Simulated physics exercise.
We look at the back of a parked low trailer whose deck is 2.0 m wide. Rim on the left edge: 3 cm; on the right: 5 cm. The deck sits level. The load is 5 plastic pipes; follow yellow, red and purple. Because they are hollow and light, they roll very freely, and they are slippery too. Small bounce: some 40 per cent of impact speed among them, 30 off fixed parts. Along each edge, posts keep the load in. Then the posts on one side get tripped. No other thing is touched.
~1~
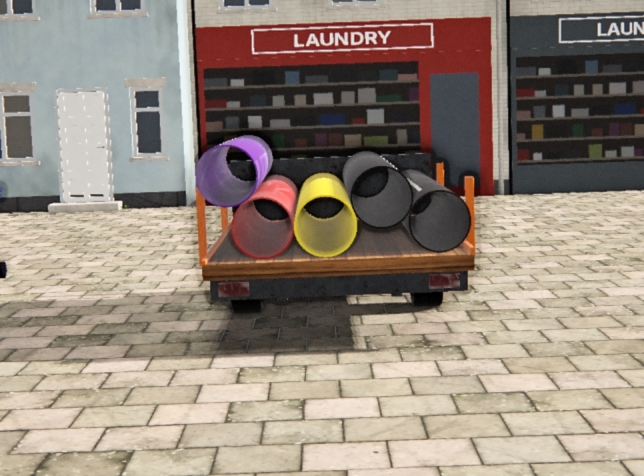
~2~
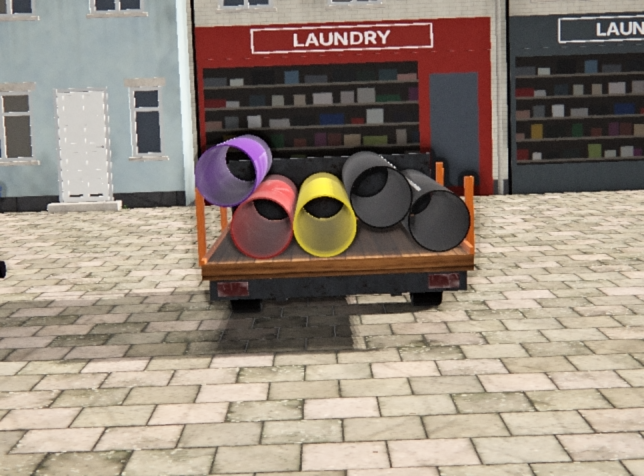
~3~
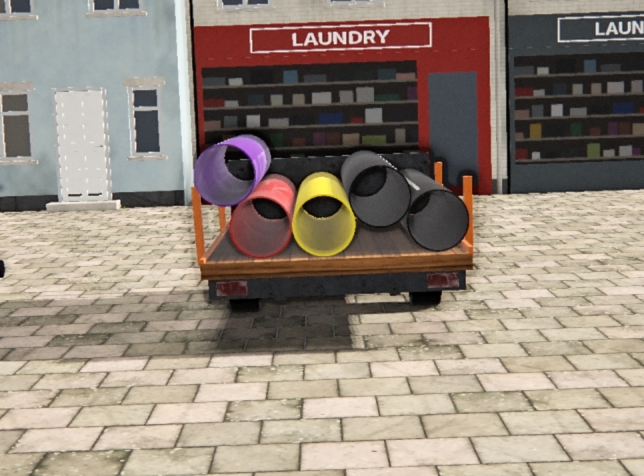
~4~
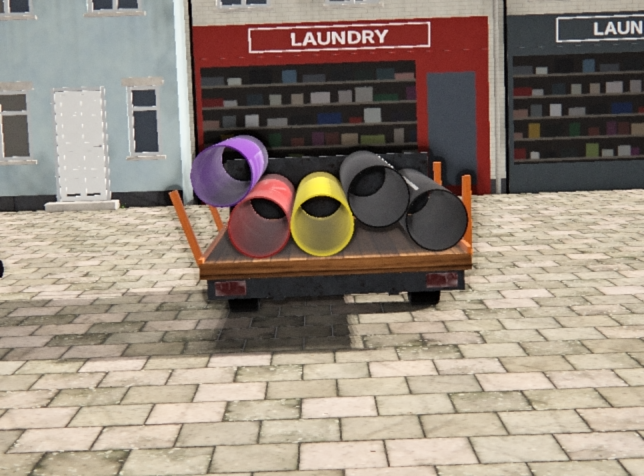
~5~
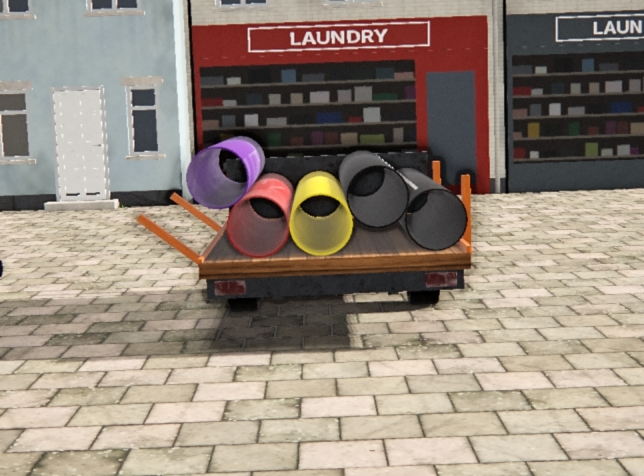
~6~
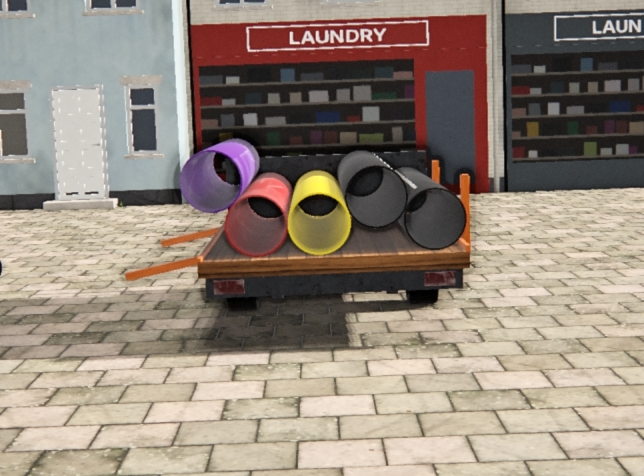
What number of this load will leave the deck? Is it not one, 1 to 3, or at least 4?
It is 1 to 3.
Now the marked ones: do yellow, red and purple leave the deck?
Here yellow is retained, red is retained and purple leaves.
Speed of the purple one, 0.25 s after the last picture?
1.0 m/s, roughly.
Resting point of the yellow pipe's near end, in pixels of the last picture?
It comes to rest around (292, 224).
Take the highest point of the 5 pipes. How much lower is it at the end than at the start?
40 cm.
Another 0.3 s on from the last picture, yellow is on the deck, 85 cm from the left edge, rolling left; red is on the deck, 40 cm from the left edge, rolling left; purple is dropping off the left side; 1 of 5 is off.
Another 0.3 s on from the last picture, yellow is on the deck, 85 cm from the left edge, rolling left; purple is dropping off the left side; still the same for red; 1 of 5 is off.
Another 0.5 s on from the last picture, yellow is on the deck, 80 cm from the left edge, rolling left; red is on the deck, 35 cm from the left edge, rolling left; purple is dropping off the left side; 1 of 5 is off.
Another 0.5 s on from the last picture, red is on the deck, 30 cm from the left edge, rolling left; purple is dropping off the left side; still the same for yellow; 1 of 5 is off.
In the end (4.6 s after the last picture), yellow is on the deck, 70 cm from the left edge; red is on the deck, 20 cm from the left edge; purple is down on the left; 1 of 5 is off.
